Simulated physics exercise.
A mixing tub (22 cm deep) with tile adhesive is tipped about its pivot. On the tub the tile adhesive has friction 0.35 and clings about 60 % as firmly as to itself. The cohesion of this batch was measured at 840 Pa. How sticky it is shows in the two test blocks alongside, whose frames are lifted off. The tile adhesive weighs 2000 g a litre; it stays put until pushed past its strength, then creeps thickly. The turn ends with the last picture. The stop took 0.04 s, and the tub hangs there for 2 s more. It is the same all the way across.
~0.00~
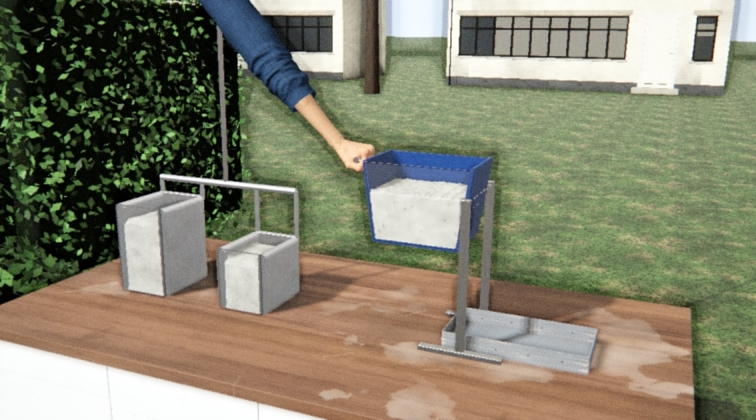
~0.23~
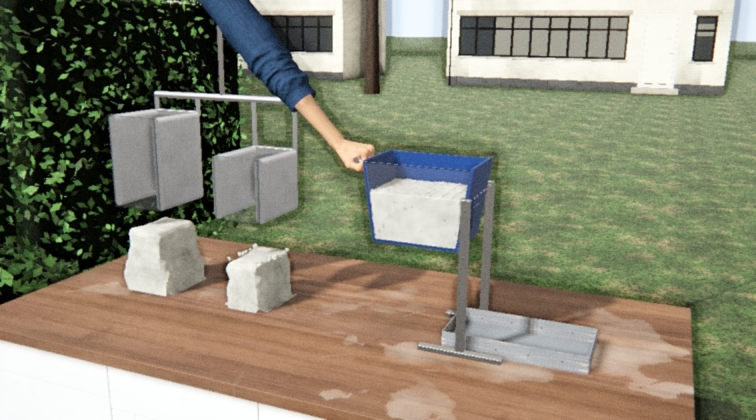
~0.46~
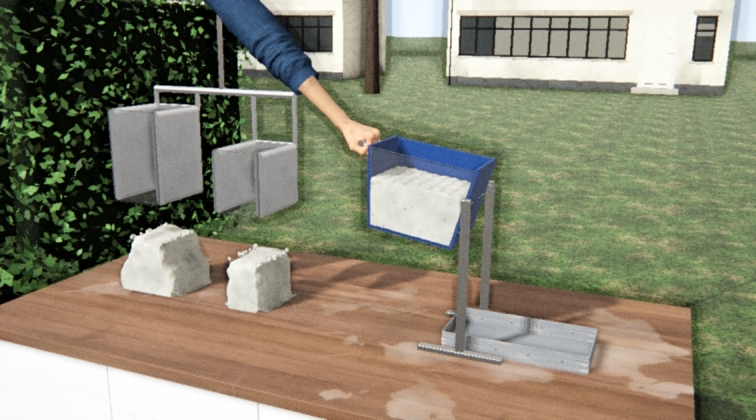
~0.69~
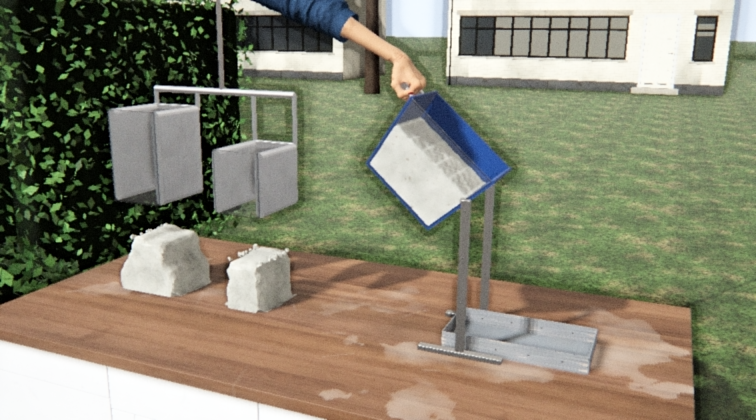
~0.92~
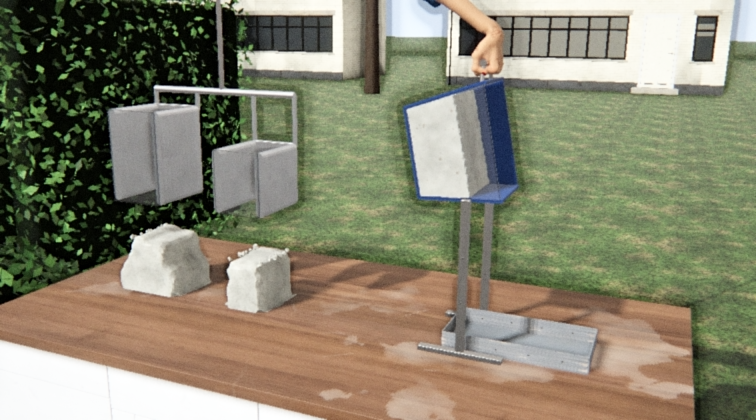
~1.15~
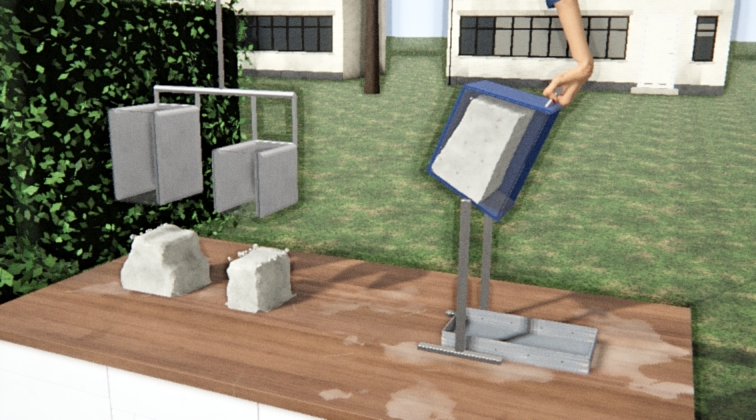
Grey plates lifting off two pale blocks, the left one sagging, then a hand tipping a filled blue tub steeply rightward.
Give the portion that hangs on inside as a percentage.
It comes to some 0 %.
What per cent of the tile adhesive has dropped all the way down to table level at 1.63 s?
Near 75 %.
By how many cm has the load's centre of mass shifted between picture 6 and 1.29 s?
About 11 cm.
After 1.29 s, the tub is at 112 degrees and holds 71 %.
After 1.46 s, the tub is at 112 degrees and holds 7 %.
After 1.63 s, the tub is at 112 degrees and holds 0 %.
After 1.80 s, the tub is at 112 degrees and holds 0 %.
After 3.15 s, at the end, the tub is at 112 degrees and holds 0 %.
